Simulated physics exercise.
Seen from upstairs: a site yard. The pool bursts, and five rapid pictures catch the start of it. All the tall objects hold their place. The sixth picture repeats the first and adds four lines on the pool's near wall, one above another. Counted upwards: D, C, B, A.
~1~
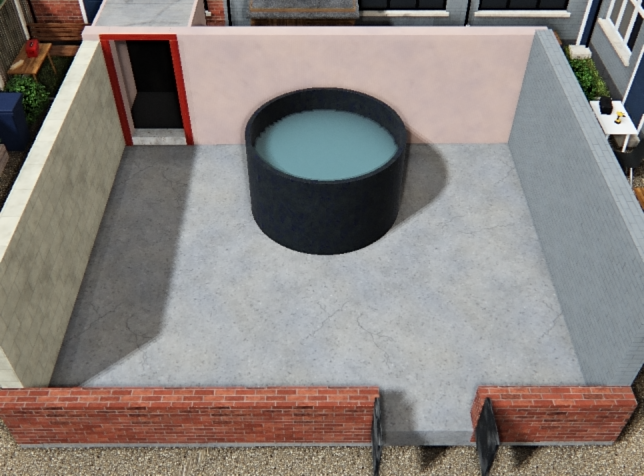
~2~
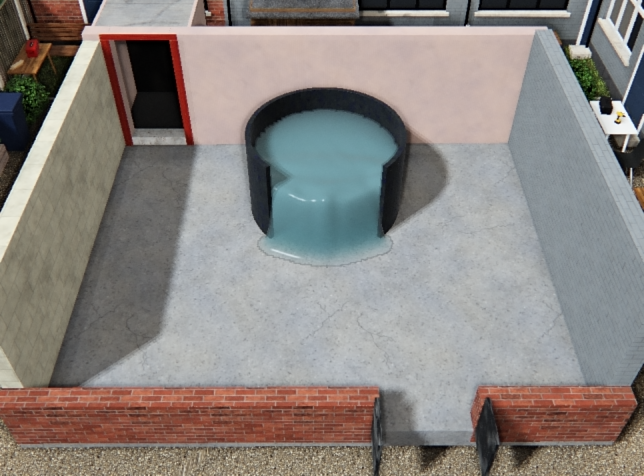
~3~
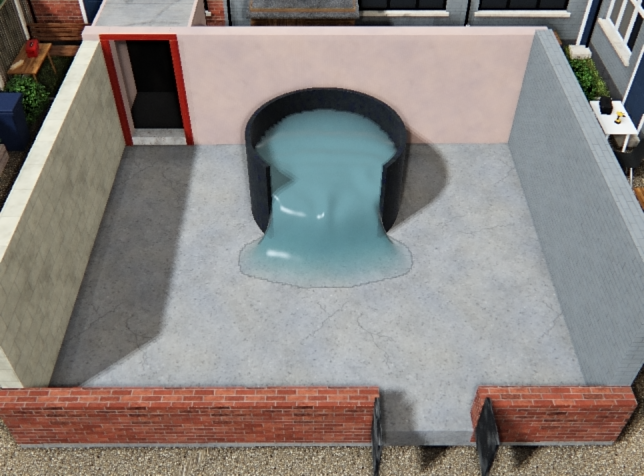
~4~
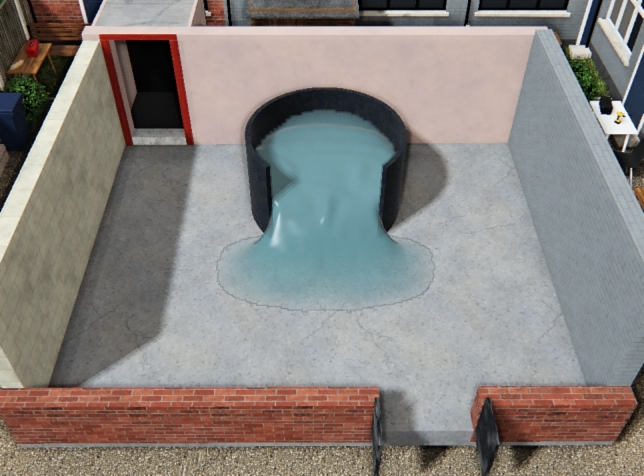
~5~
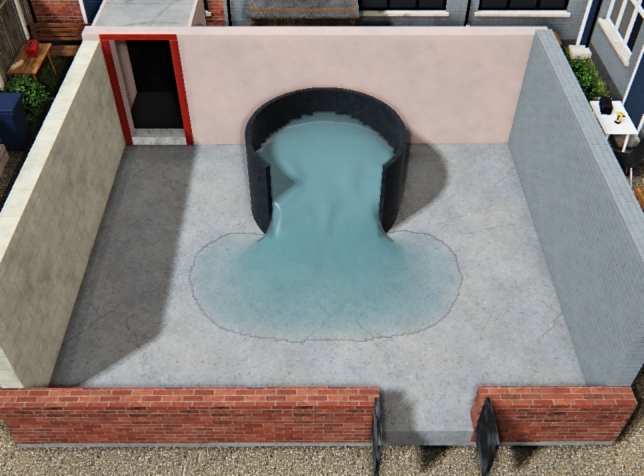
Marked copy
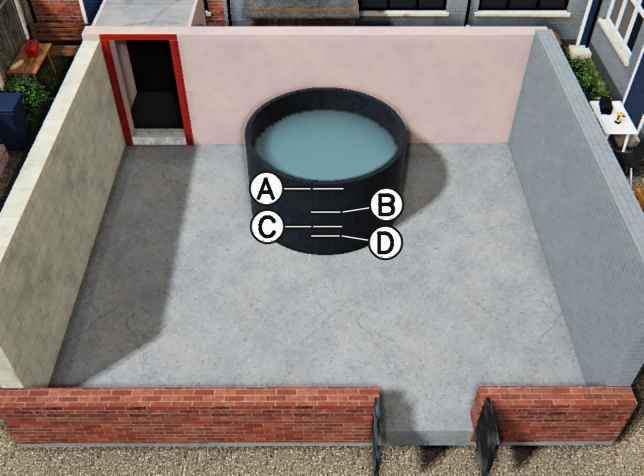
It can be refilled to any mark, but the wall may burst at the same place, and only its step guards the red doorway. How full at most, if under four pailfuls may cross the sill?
B will do.
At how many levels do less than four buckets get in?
Three of the four.
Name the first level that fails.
A.
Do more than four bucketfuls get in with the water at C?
No, that is safe.
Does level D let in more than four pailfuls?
No, that is safe.
On the marked copy, A at (327, 188); B at (326, 212); C at (326, 226); D at (326, 235); from the bottom up D, C, B, A.
With A, about 13 bucketfuls get in.
With B, a bucket or two gets in.
With C, nothing gets over.
With D, nothing gets over.
